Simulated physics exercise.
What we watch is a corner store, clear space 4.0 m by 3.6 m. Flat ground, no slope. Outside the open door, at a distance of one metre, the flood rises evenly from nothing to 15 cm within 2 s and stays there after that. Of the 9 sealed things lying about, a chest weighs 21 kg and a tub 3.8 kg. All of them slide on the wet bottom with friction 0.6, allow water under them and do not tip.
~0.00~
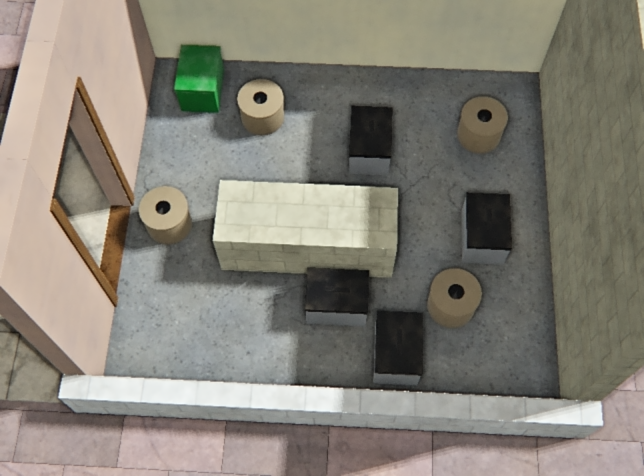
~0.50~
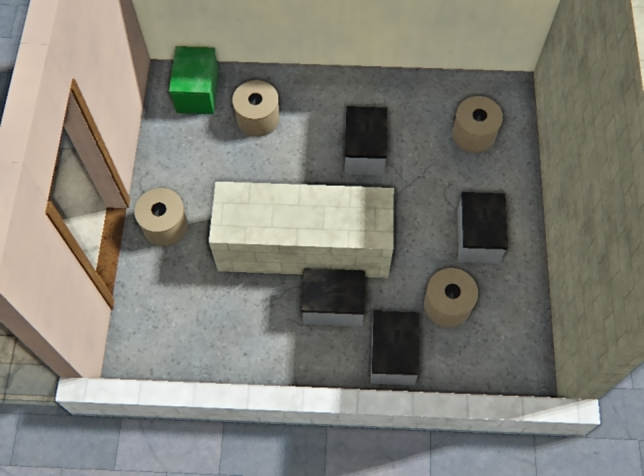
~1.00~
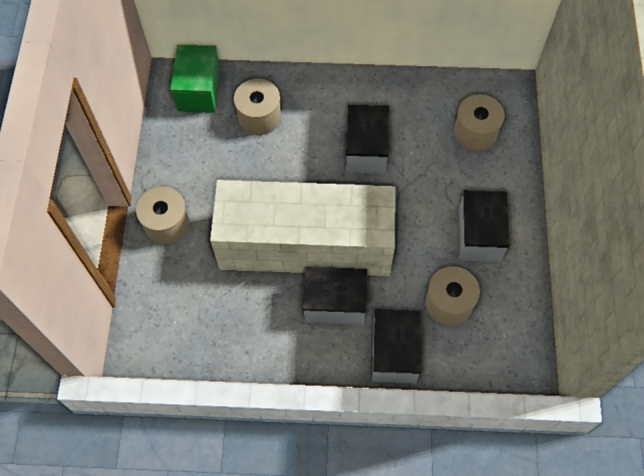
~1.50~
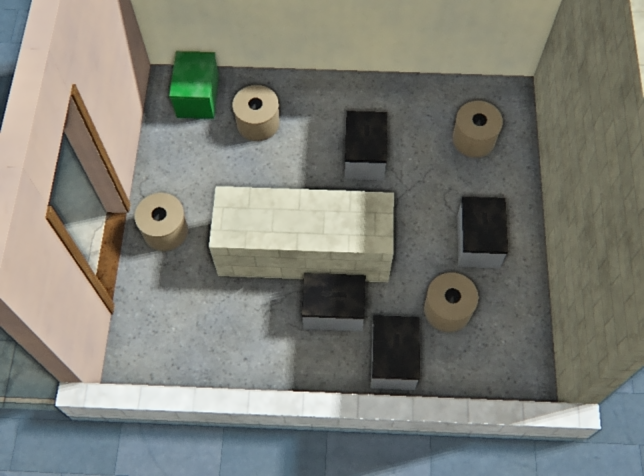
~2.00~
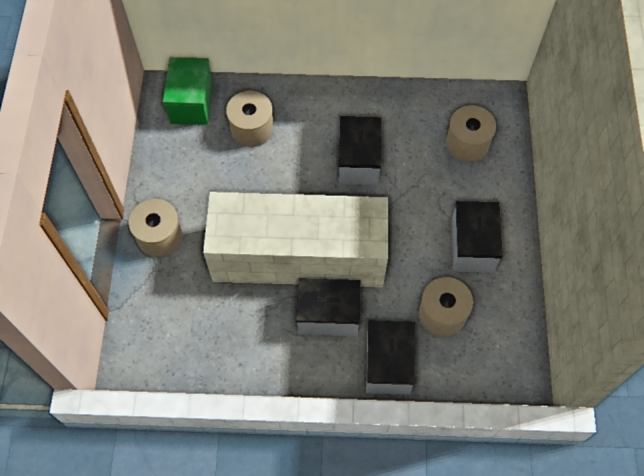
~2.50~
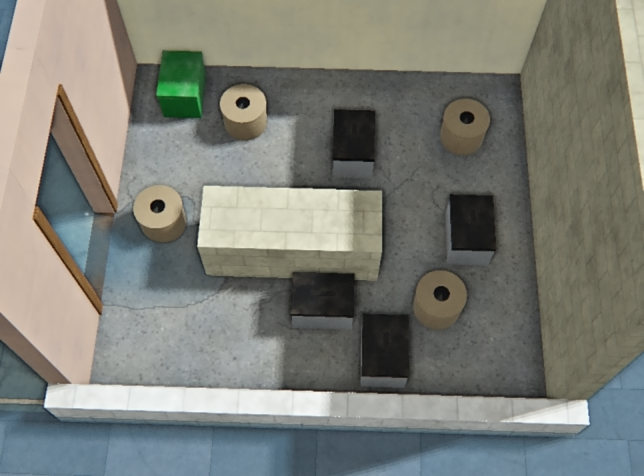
Bluish water spread over the paving outside a small walled room, then crept in through the doorway on the left across the grey floor, while the green chest and other objects inside hardly moved.
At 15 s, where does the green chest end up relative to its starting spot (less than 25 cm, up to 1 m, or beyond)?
The green chest ends up less than 25 cm away.
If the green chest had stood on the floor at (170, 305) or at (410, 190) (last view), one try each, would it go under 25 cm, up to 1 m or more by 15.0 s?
From the first spot it would drift a bit, and from the second it would stay roughly in place.
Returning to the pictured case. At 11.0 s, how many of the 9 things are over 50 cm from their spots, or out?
By that point, 2.
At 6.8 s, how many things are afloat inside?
My tally comes to 2.
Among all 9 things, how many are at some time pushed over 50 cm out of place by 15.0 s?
Count: 3.
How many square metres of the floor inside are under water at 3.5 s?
About 4.0 m2 is covered.
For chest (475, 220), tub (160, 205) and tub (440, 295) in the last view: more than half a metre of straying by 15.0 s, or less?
Order as asked: Below, beyond, below.
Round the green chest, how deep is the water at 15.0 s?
Near 8 cm deep.
After 3.5 s the green chest is near (179, 73), 0.0 m from its start, aground; 0 afloat.
After 6.8 s the green chest is near (179, 73), 0.0 m from its start, aground; 2 afloat.
After 11.0 s the green chest is near (179, 73), 0.0 m from its start, aground; 4 afloat.
After 15.0 s the green chest is near (179, 73), 0.0 m from its start, aground; 4 afloat.
